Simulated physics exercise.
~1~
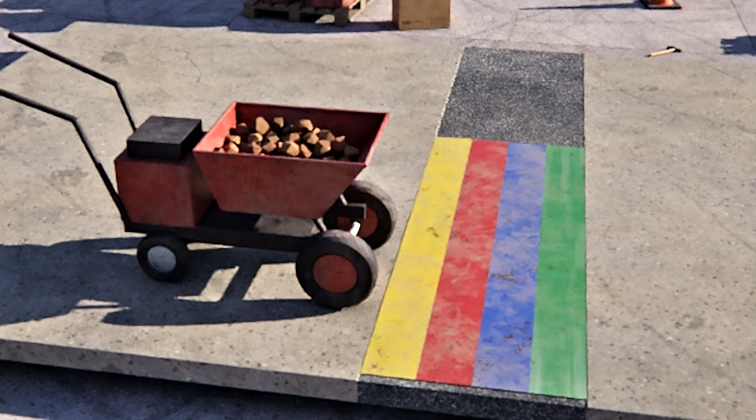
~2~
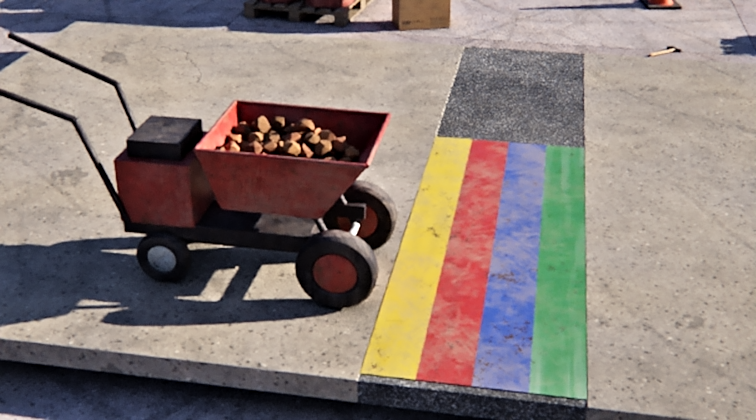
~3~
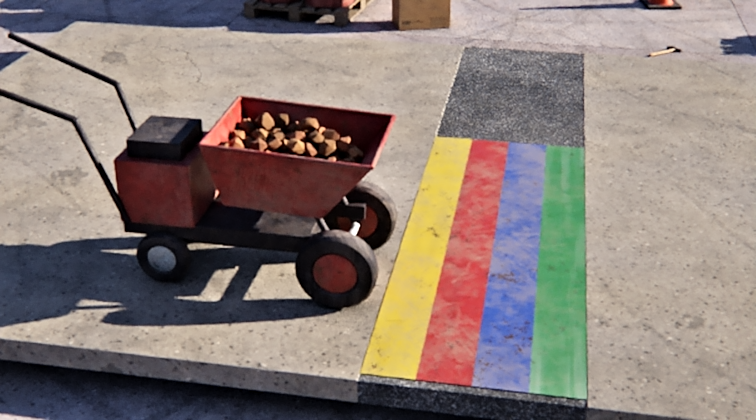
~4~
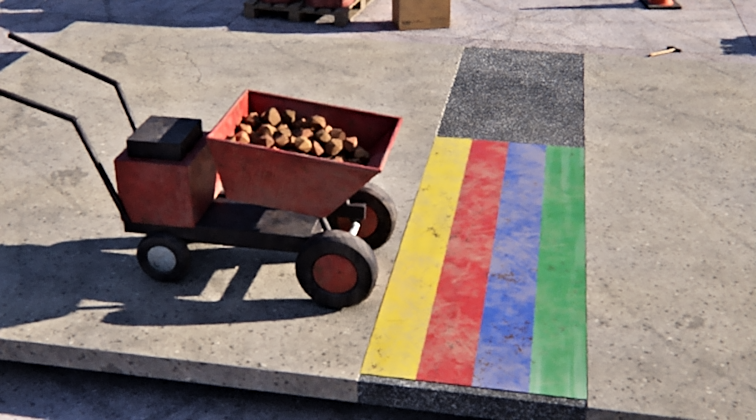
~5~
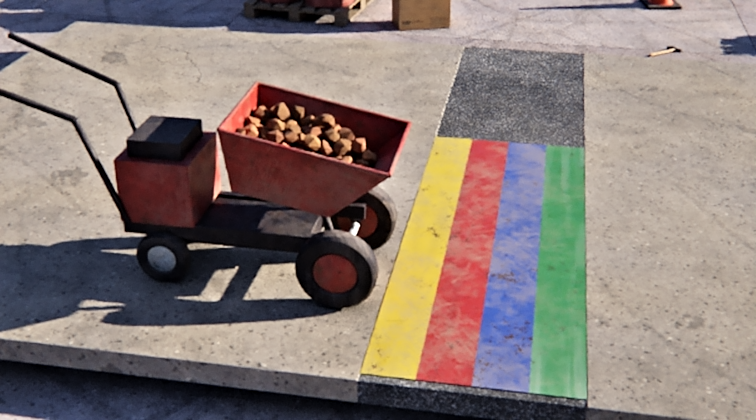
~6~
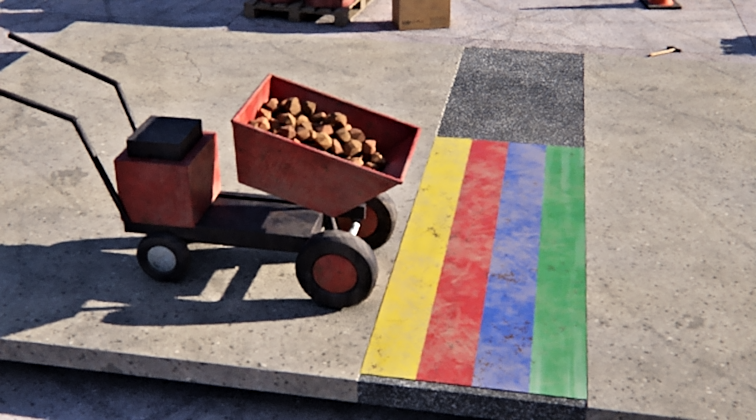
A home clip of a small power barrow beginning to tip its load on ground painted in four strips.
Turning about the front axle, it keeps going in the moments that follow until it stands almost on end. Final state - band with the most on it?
Blue band.
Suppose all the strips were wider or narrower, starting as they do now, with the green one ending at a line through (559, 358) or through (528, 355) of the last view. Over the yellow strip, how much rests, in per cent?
The first one comes out at 0 percent, while the second comes out at 0 percent.
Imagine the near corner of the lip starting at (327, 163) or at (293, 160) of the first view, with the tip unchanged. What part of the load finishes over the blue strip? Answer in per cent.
From the first spot you get 30 percent, and from the second 10 percent.
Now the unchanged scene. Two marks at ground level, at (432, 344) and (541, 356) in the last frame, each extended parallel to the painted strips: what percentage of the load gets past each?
That's 90 in a hundred for the first and 20 in a hundred for the second.
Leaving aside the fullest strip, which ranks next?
Second: The green strip.
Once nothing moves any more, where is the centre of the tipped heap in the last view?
I'd put the middle somewhere around (519, 289).
Just after the last frame, skip tipped steeply; every one in the skip.
A moment on, skip tipped right over; the larger part in the skip; about a tenth over the red strip; roughly a quarter over the blue strip; just a few over the green strip; just a few falling.
Further on, skip tipped right over; about a tenth in the skip; about a tenth over the red strip; roughly half over the blue strip; roughly a quarter over the green strip; just a few off the paint.
When it is over, skip tipped right over; about a tenth in the skip; not one over the yellow strip; roughly a quarter over the red strip; roughly half over the blue strip; roughly a quarter over the green strip; just a few off the paint.
